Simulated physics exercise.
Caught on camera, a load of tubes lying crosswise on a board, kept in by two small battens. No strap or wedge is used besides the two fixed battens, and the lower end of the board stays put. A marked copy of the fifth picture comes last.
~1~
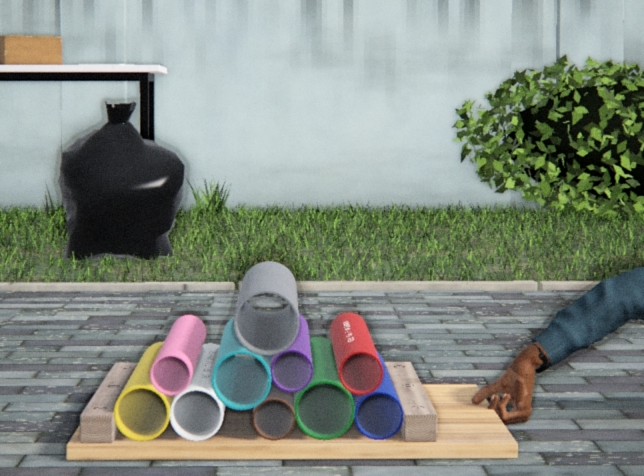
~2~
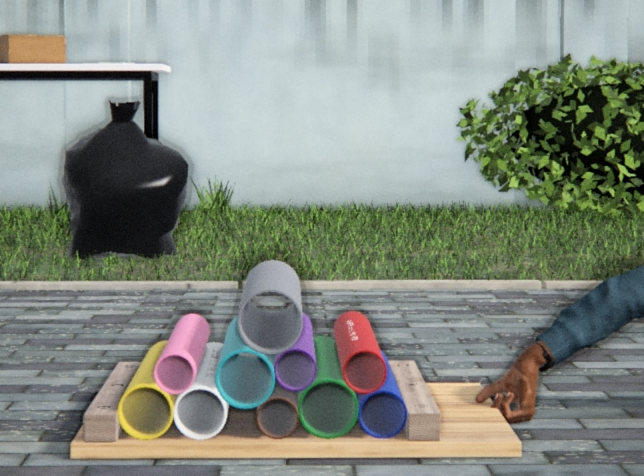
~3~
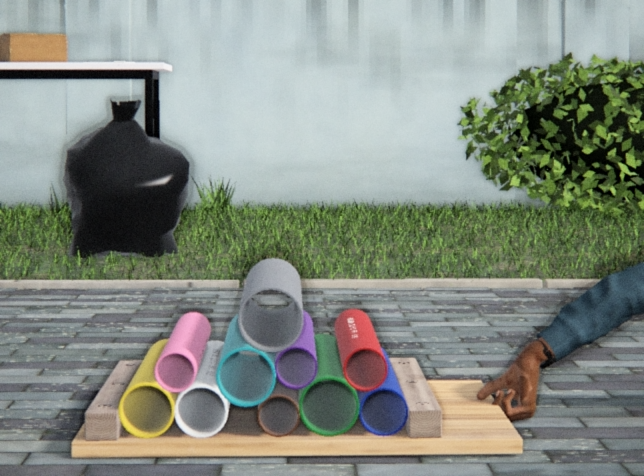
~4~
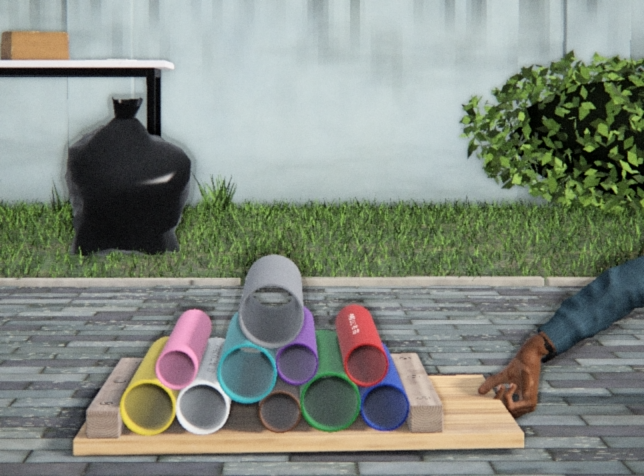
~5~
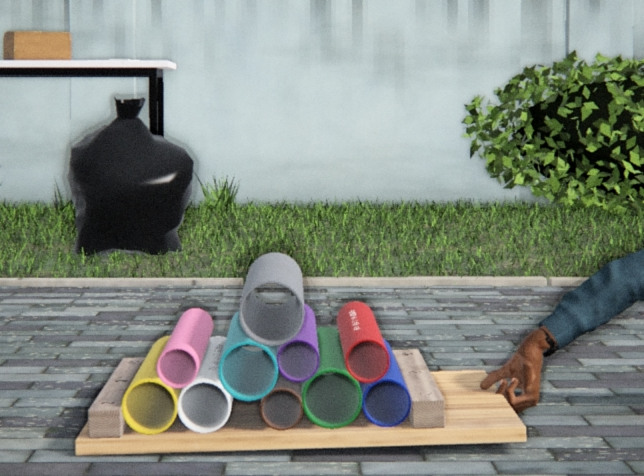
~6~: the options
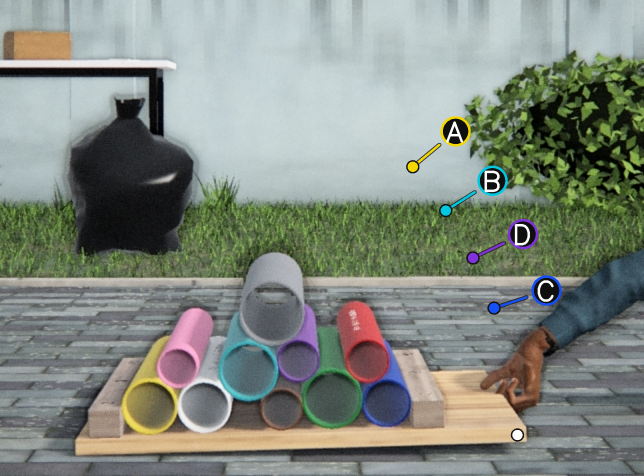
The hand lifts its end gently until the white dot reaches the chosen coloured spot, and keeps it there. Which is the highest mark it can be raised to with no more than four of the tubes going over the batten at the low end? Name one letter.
Stop at A.
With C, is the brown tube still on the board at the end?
Yes, with C.
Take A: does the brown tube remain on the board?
Yes, with A.
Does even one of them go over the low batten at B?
At B: Yes.
On the copy, A at (413, 167); B at (446, 210); C at (494, 308); D at (473, 258); the white dot at (517, 435).
On A. First, board at 21°.
Then, board at 39°.
Finally, board at 40°, four over the low batten (turquoise, pink, purple, grey).
By contrast, B four over the low batten (turquoise, pink, purple, grey); C none over the low batten; D four over the low batten (turquoise, pink, purple, grey).
